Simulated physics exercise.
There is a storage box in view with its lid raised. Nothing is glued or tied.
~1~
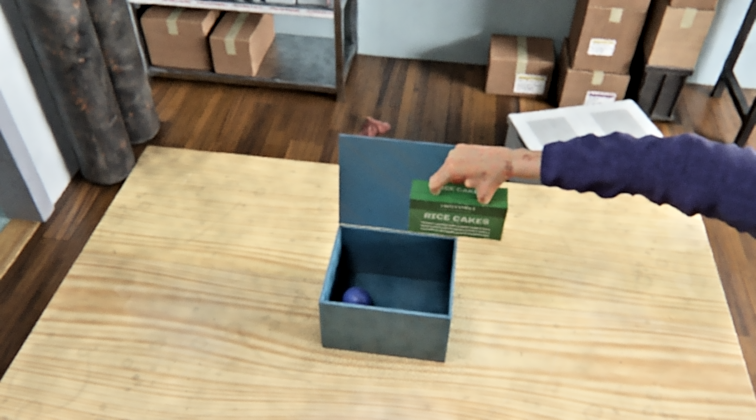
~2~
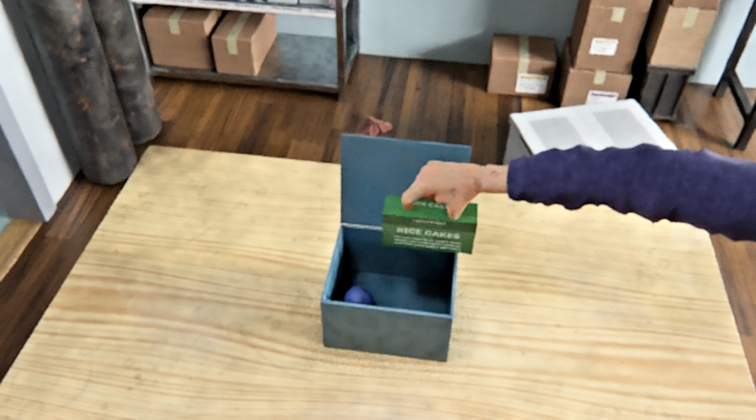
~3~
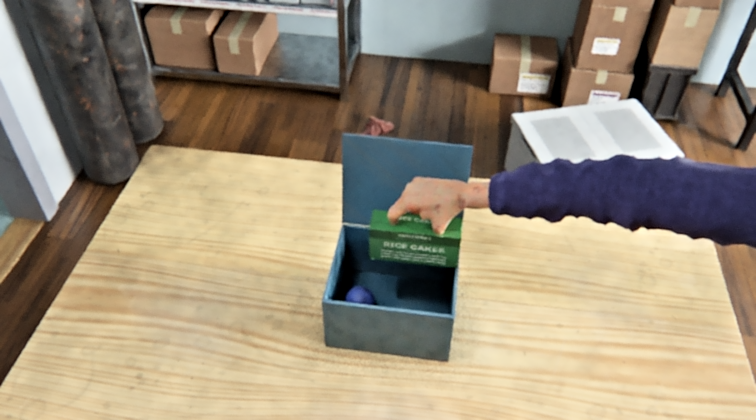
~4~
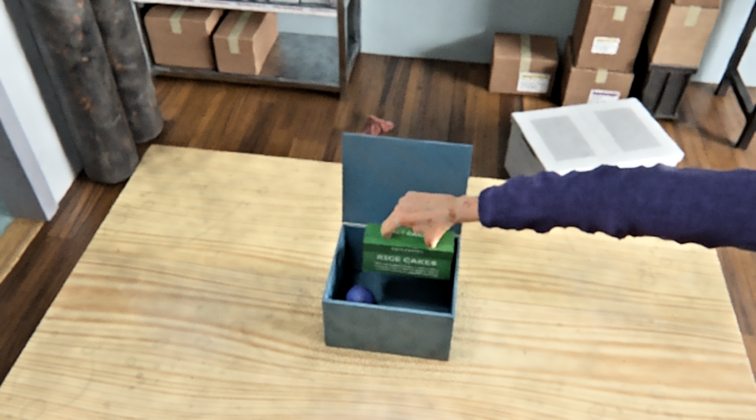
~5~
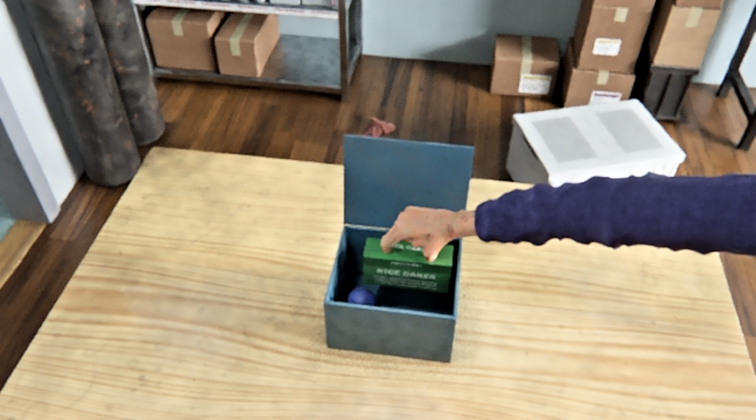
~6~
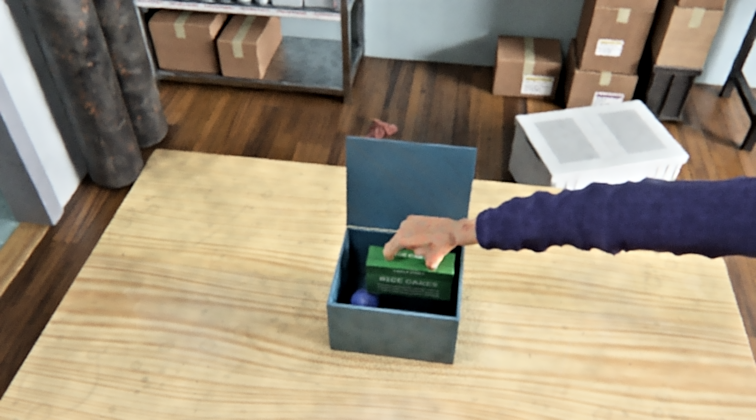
A hand in a dark blue sleeve moving a green packet leftward and lowering it into an open blue storage box.
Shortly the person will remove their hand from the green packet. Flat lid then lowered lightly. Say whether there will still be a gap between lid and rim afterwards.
The lid seats properly.
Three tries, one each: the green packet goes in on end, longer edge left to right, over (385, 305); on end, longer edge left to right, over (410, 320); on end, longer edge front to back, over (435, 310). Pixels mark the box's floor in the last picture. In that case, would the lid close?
With the first placement the lid ends up closed; with the second, it remains open; with the third, it remains open.
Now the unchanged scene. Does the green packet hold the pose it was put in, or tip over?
Once everything settles, it ends up at a slant.
Then, 0.50 s past the last view, green packet on its side near (401, 288); blue ball displaced a little.
Then, 1.50 s past the last view, lid 65° above the rim; green packet on its side near (401, 288); blue ball displaced a little.
Then, 2.00 s past the last view, lid 16° above the rim; green packet on its side near (401, 288); blue ball displaced a little.
Finally, lid shut; down or leaning hard in the box, green packet; blue ball still in place. Final places as the last picture's camera would see them, green packet near (401, 288).
